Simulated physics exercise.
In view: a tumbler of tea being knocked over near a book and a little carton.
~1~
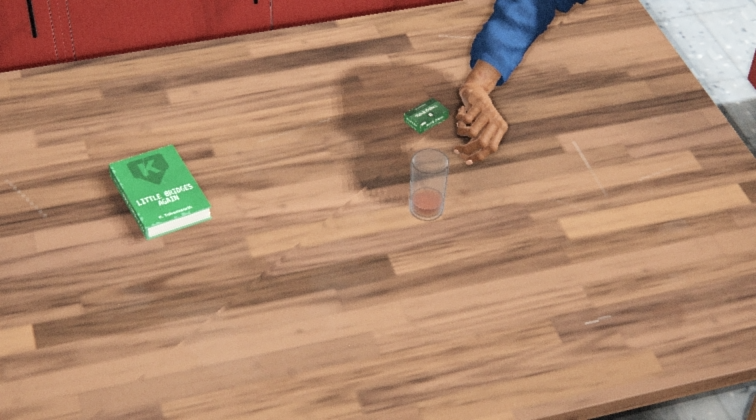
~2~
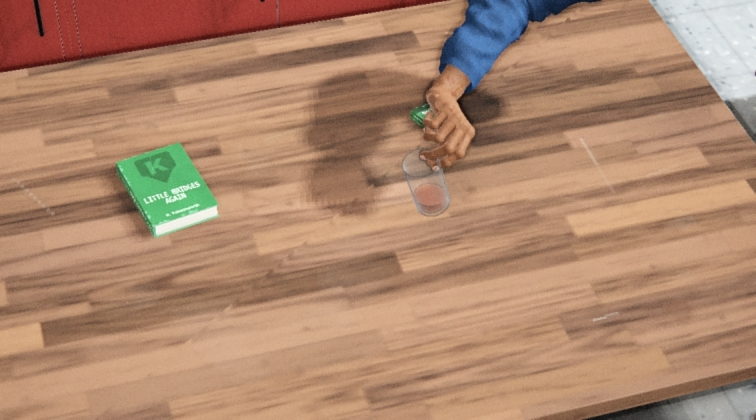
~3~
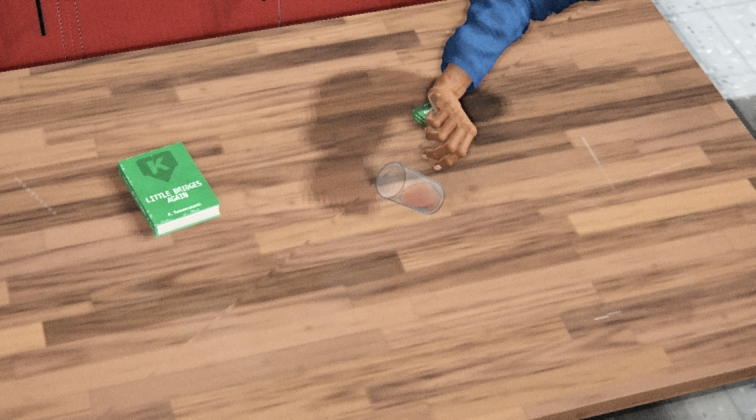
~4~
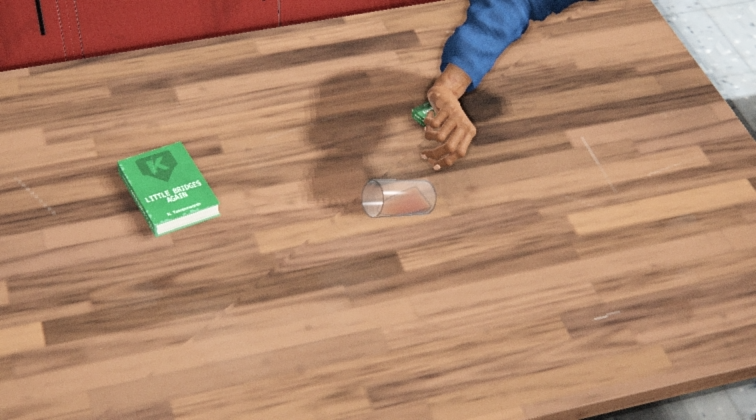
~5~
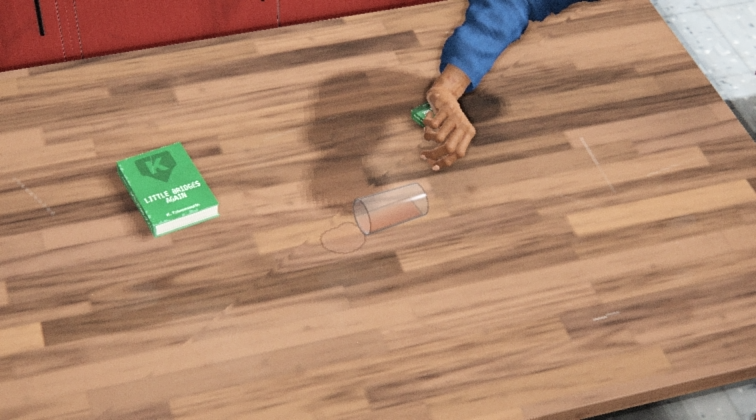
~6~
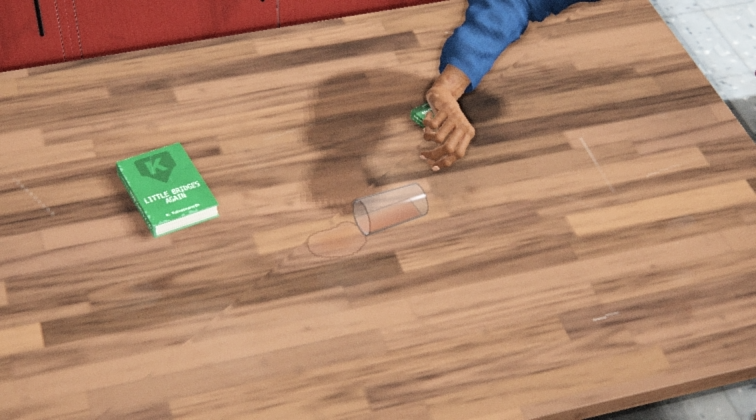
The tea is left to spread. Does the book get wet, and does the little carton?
The book stays dry; the little carton stays dry.
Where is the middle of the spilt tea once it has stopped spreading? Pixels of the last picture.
Close to (265, 268).
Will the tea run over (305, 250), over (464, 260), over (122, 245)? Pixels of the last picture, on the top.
First wet, second untouched, third dry.
Soon after, the puddle covers about as much as a saucer; the book is dry; the little carton is dry.
In the end, the puddle covers about as much as a saucer; the book is dry; the little carton is dry.
